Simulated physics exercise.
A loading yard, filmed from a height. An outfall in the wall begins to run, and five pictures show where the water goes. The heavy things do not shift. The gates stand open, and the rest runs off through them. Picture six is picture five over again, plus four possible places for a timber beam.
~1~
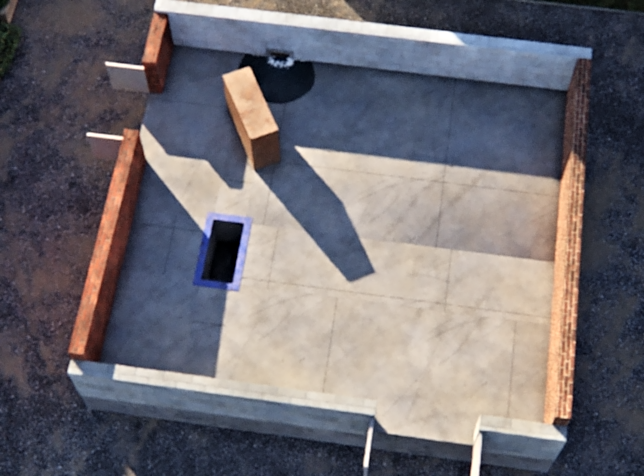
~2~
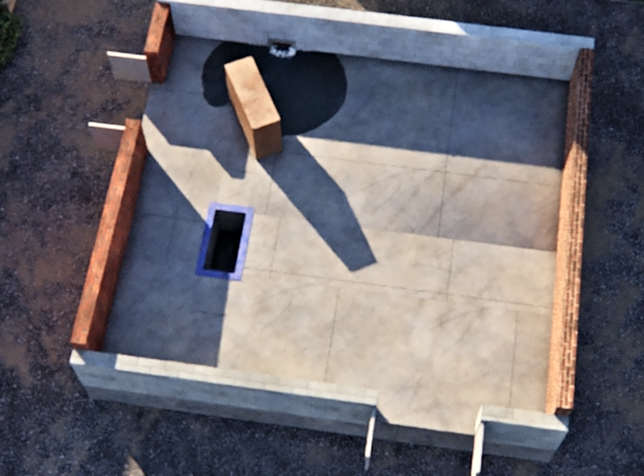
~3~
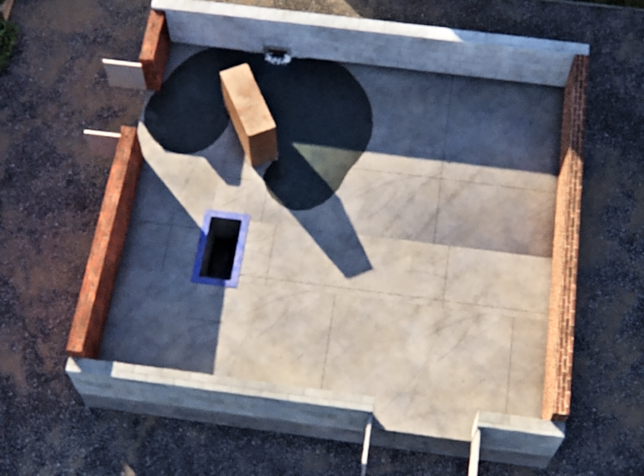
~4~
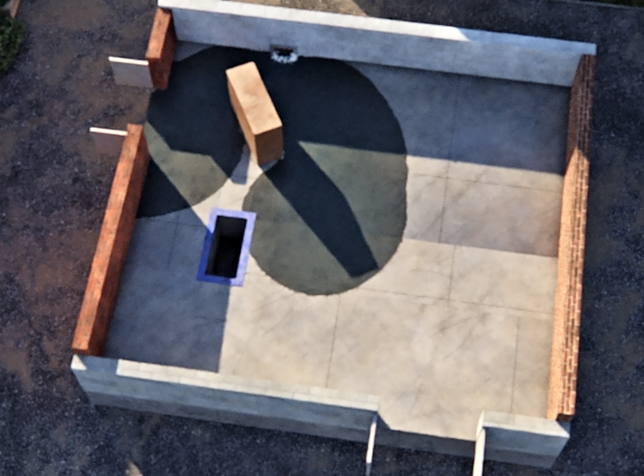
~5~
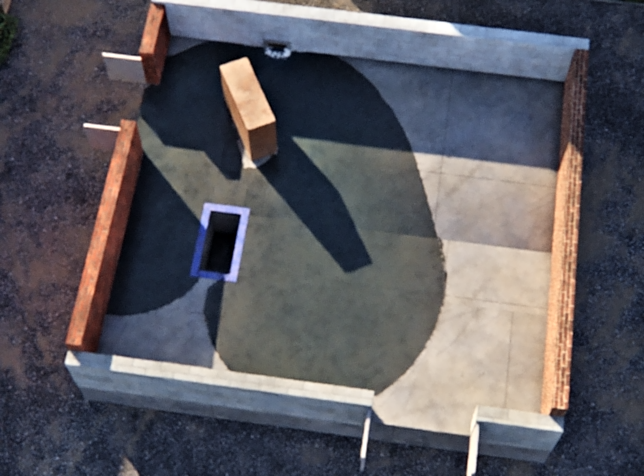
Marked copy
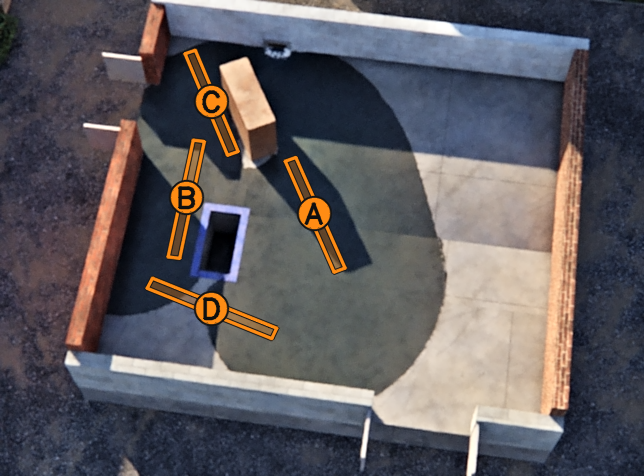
A walled concrete yard with gaps in its left and lower walls is seen from high above, the view shifting very slightly. A tan block stands near the pale back wall, a blue-framed dark opening lies left of centre, and brick walls line both sides. Dark water spreads from the back wall, passes around the block on both sides, and widens across the floor, reaching the blue frame.
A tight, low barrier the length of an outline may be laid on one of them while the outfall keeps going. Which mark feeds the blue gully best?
Go for D.
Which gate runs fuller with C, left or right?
The right one.
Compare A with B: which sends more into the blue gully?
Here it is spot A.
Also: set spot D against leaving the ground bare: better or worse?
It is better.
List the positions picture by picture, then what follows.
Outfall at (280, 54); blue gully at (223, 251); open gate at (425, 424); open gate at (155, 126); water covers 2 % of the ground and shows as far out as (293, 94); blue gully still dry.
Water covers 7 % of the ground and shows as far out as (319, 118); blue gully still dry.
Water covers 15 % of the ground and shows as far out as (287, 204); blue gully still dry.
Water covers 29 % of the ground and shows as far out as (306, 291); blue gully still dry.
Water covers 50 % of the ground and shows as far out as (394, 371); blue gully taking water.
On the marked copy, A from (290, 159) to (339, 270); B from (173, 257) to (198, 140); C from (190, 52) to (232, 153); D from (149, 283) to (274, 333).
If A is chosen, about 12 % of the stream runs into the blue gully, about 81 % out by the gates.
If B is chosen, about 8 % of the stream runs into the blue gully, about 85 % out by the gates.
If C is chosen, about 11 % of the stream runs into the blue gully, about 78 % out by the gates.
If D is chosen, about 16 % of the stream runs into the blue gully, about 76 % out by the gates.
